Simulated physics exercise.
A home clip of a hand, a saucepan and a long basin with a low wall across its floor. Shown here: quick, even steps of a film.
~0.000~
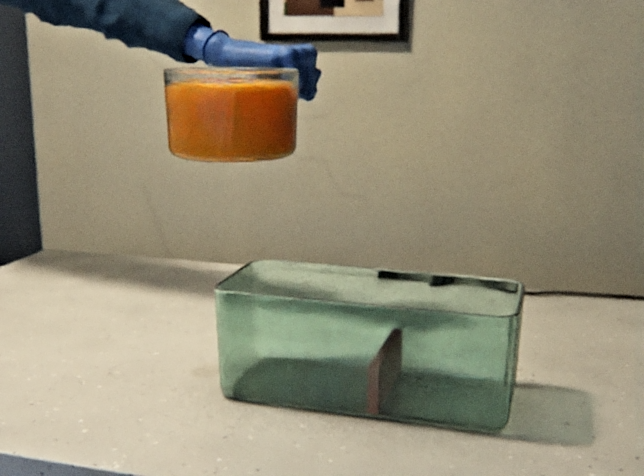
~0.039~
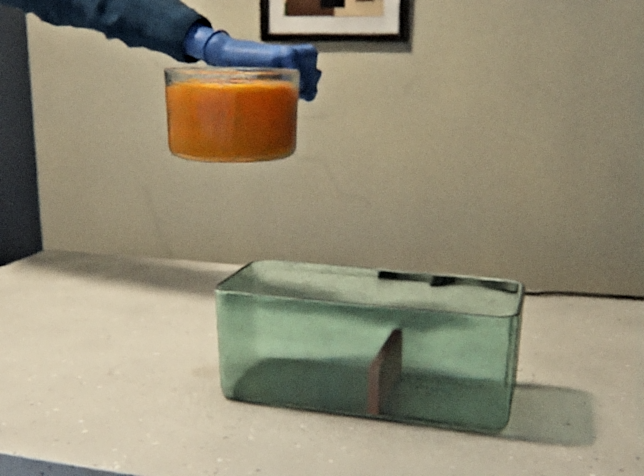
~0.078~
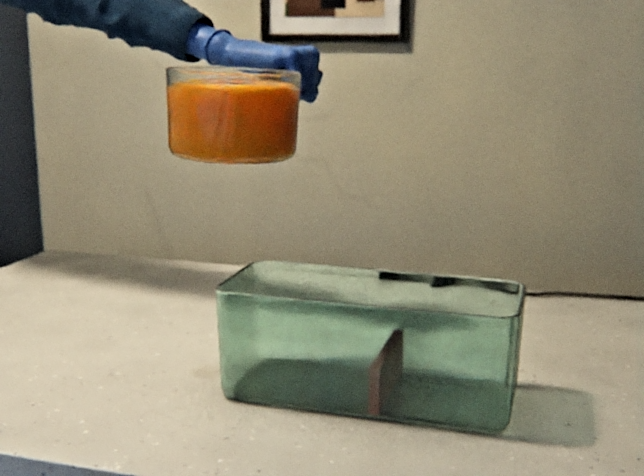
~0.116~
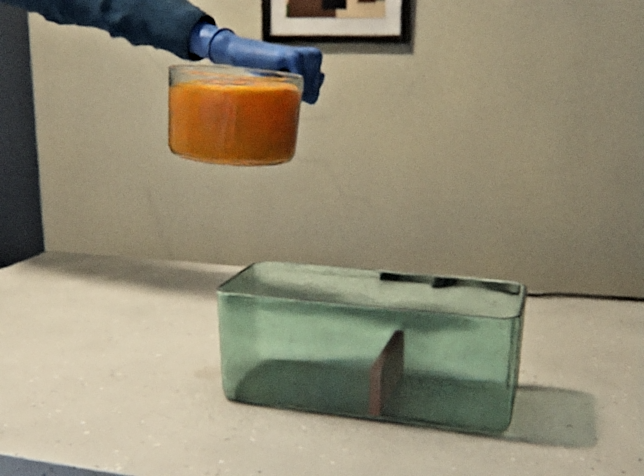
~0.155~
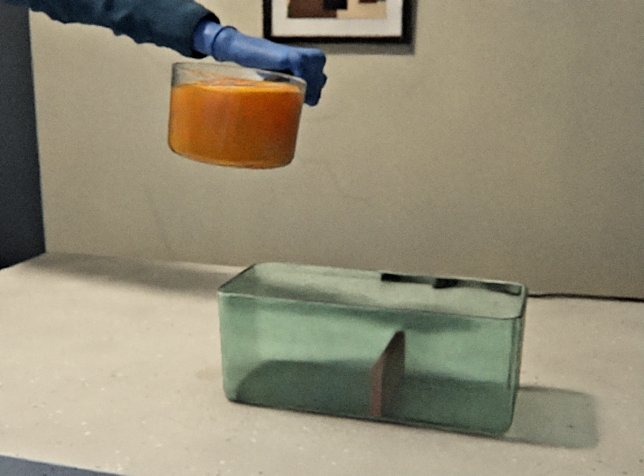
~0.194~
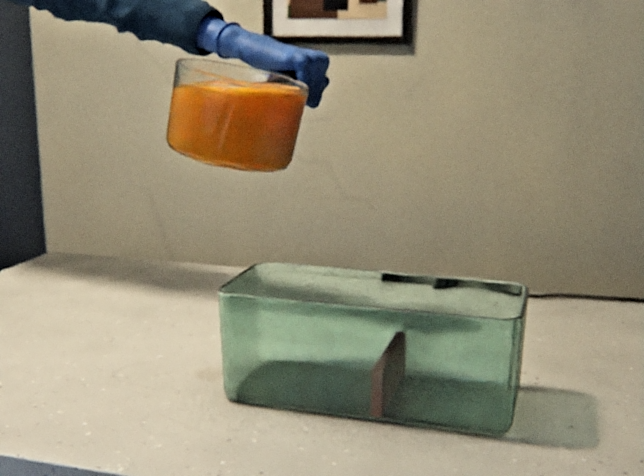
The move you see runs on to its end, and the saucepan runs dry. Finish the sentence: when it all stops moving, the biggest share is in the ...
... left part.
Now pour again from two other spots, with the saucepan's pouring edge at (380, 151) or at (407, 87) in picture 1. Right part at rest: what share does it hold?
It comes out at around 75 percent and then around 80 percent.
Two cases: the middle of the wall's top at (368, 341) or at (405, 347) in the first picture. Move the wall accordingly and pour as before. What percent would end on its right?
About 45 per cent on the first try, and 5 per cent on the second.
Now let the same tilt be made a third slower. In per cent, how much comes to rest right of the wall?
Roughly 35 in a hundred.
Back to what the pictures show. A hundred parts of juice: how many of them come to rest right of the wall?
25 in a hundred.
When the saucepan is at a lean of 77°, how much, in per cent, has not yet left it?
Near 60 per cent.
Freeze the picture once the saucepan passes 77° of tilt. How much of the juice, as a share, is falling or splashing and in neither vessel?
35 %.
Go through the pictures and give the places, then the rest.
It leans 0°; its right rim is at (294, 73); the juice meets the walls at (177, 82) and (293, 85); the long basin's rim runs from (234, 275) to (521, 300); the wall's top is at (386, 348), in the first picture.
It leans 1°; its right rim is at (295, 74); the juice meets the walls at (177, 82) and (294, 85), in the second picture.
It leans 2°; its right rim is at (296, 76); the juice meets the walls at (180, 83) and (295, 86), in the third picture.
It leans 5°; its right rim is at (299, 80); the juice meets the walls at (181, 83) and (298, 88), in the fourth picture.
It leans 8°; its right rim is at (302, 86); the juice meets the walls at (183, 84) and (300, 90), in the fifth picture.
It leans 12°; its right rim is at (304, 92); the juice meets the walls at (185, 85) and (303, 90), in the sixth picture.
After 0.56 s the tilt is 77° and 58 per cent is still to pour, 7 is left of the wall and 0 right of it.
After 0.82 s the tilt is 111° and 9 per cent is still to pour, 56 is left of the wall and 21 right of it.
After 1.10 s the tilt is 113° and 0 per cent is still to pour, 71 is left of the wall and 22 right of it.
After 1.40 s the tilt is 113° and 0 per cent is still to pour, 73 is left of the wall and 22 right of it.
In the end 73 per cent lies left of the wall, 22 right of it and 5 outside.
